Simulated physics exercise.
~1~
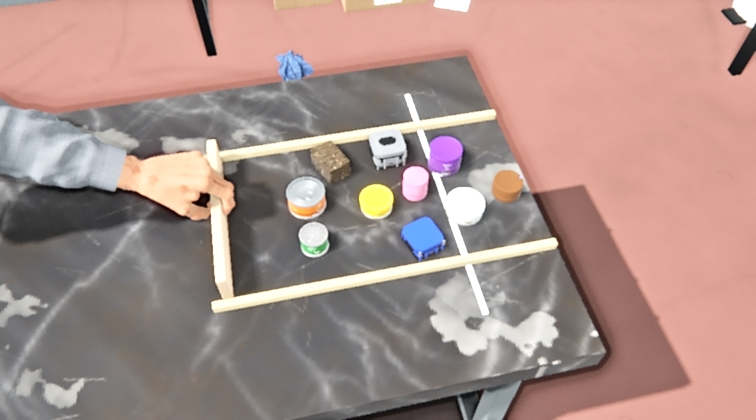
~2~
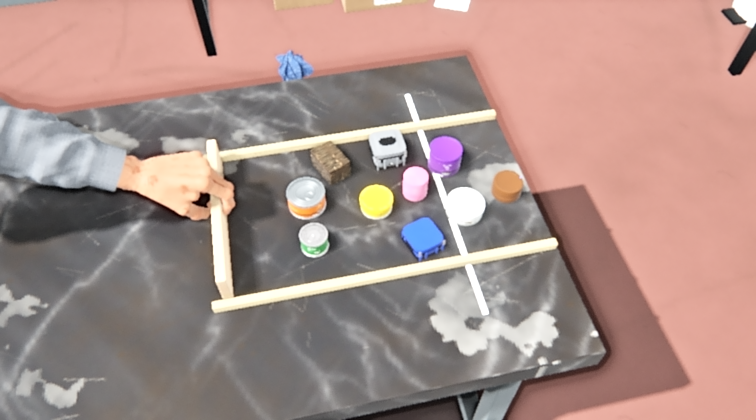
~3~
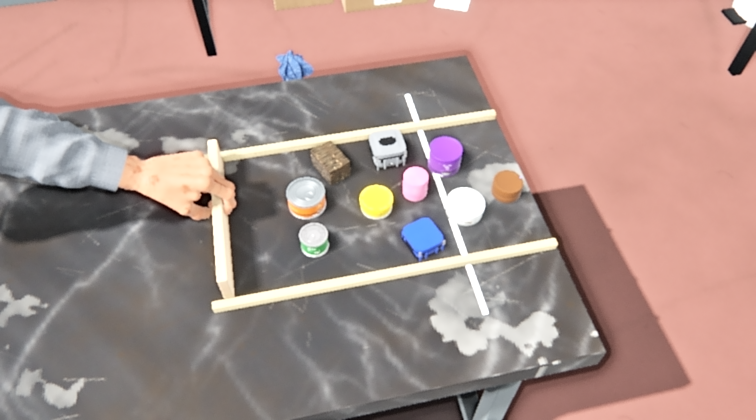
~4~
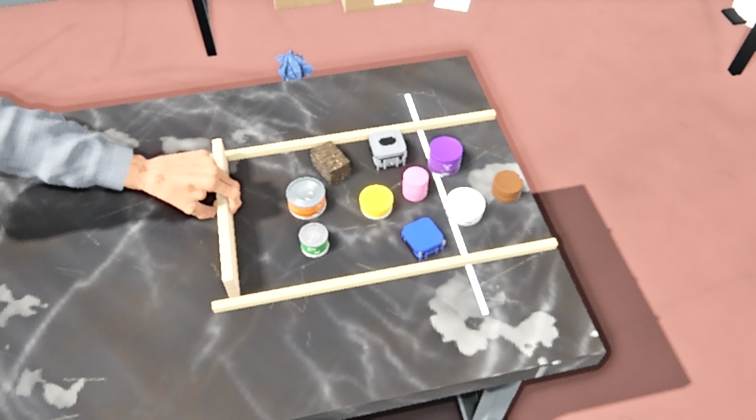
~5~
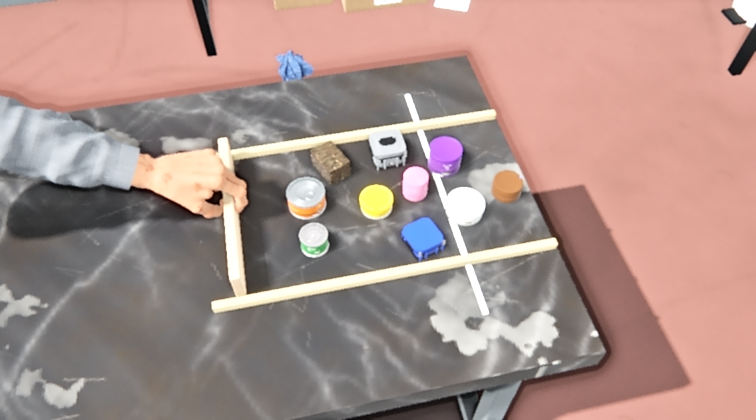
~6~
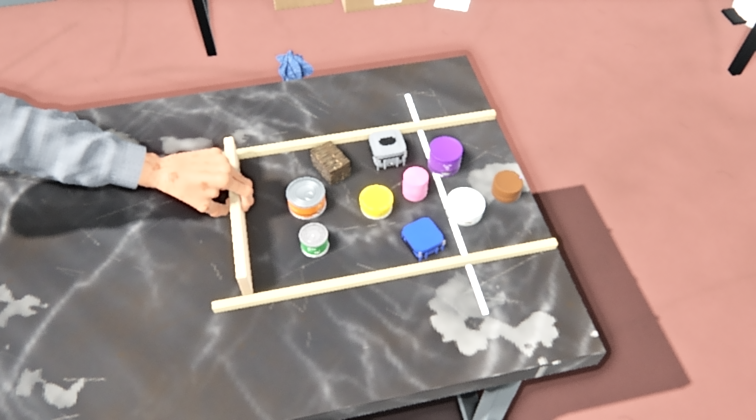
The footage shows a hand holding a wooden board at the left of two rails on a dark marbled table, then sliding it slightly right toward scattered colourful tubs, tins and blocks, which stay still around a white tape line.
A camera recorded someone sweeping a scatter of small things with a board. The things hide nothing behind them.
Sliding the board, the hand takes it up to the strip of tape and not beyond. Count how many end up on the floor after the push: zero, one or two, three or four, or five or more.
Zero.
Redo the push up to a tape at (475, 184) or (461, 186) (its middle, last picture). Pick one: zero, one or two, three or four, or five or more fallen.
Result, try 1: Just one or two; try 2: Zero.
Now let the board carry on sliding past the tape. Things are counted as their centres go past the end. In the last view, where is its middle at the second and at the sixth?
Pixels, in order: Around (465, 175), around (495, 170).
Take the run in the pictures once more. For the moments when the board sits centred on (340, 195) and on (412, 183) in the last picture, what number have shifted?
First 4, after that 9.
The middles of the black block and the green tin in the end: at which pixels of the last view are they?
Near (440, 146) and (466, 214).
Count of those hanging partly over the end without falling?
Looks like 0 of them.
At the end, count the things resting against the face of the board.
Looks like 4 of them, all told.
Soon after, none off yet; brown lid at rest near (507, 186); white tin at rest near (465, 207); purple tub at rest near (445, 157).
At rest, the number that fall off is zero.
